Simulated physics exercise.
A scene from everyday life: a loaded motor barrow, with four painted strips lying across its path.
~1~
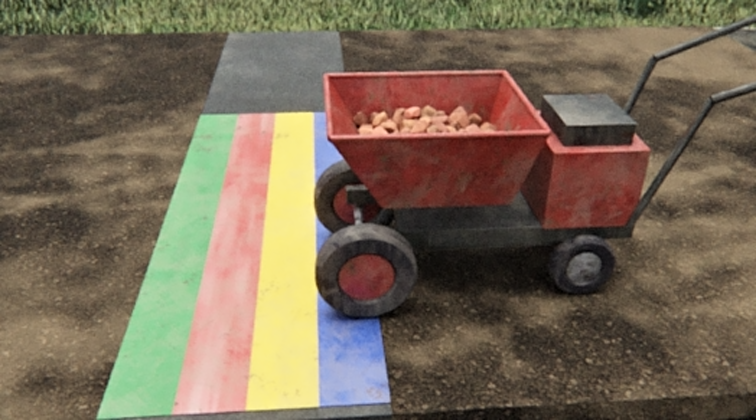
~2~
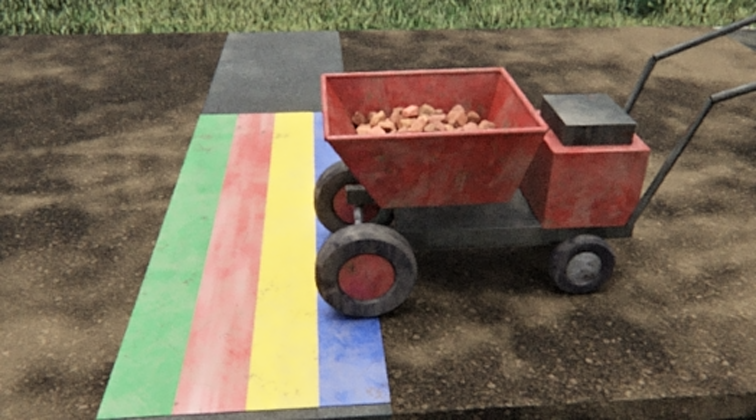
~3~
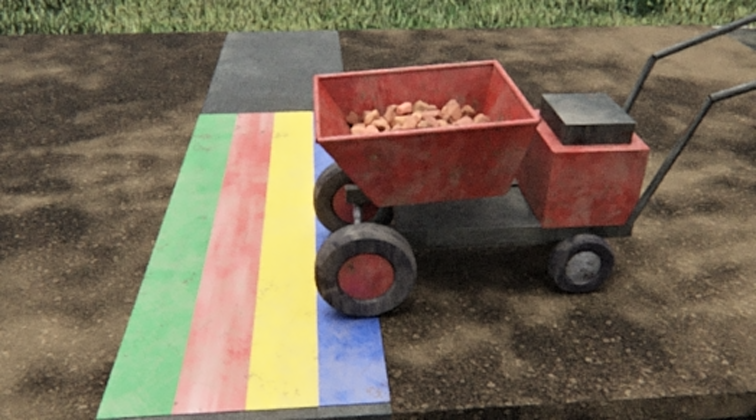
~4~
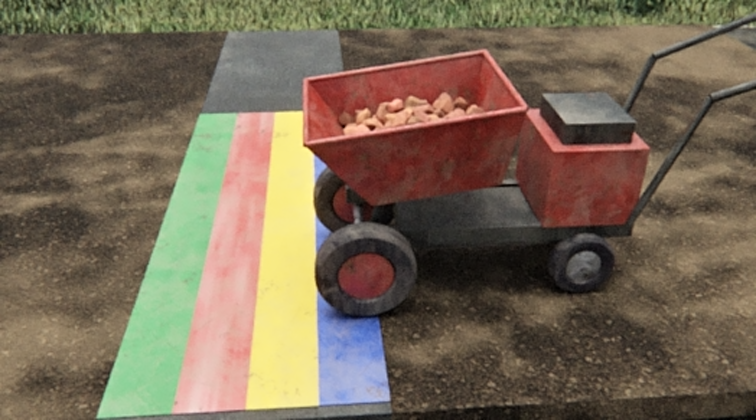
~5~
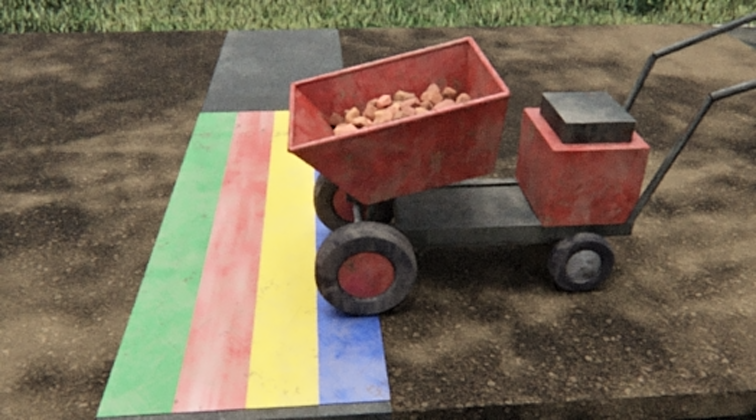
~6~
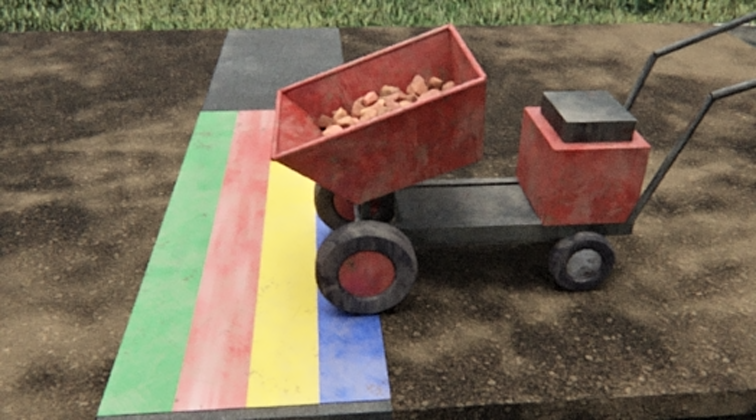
In this clip, a red motor barrow loaded with lumps of rubble stands beside green, red, yellow and blue painted strips, its wheels staying in place while the skip gradually tilts toward the left, its rear end rising.
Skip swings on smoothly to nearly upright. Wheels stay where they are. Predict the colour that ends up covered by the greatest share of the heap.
I would say green.
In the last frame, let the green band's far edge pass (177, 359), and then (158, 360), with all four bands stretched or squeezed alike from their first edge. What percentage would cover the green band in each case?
Shares: Close to 30 %; close to 40 %.
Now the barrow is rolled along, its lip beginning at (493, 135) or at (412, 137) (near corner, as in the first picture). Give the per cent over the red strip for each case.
About 10 %, then 40 %.
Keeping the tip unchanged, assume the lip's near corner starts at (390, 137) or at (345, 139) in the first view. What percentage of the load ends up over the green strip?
First try: Some 20 %; second try: 40 %.
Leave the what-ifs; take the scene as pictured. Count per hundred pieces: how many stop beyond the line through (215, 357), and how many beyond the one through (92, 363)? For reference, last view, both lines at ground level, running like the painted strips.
90 % and 10 %.
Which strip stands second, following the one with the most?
The strip in red.
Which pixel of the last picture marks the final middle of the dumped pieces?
Close to (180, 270), more or less.
Soon, skip tipped steeply; all in the skip.
A while on, skip tipped right over; most in the skip; a small part over the red strip; a small part over the green strip.
Towards the end, skip tipped right over; about a quarter in the skip; a small part over the red strip; about half over the green strip; about a quarter off the paint.
Finally, skip tipped right over; a small part in the skip; none over the blue strip; a stray few over the yellow strip; about a quarter over the red strip; about half over the green strip; about a quarter off the paint.
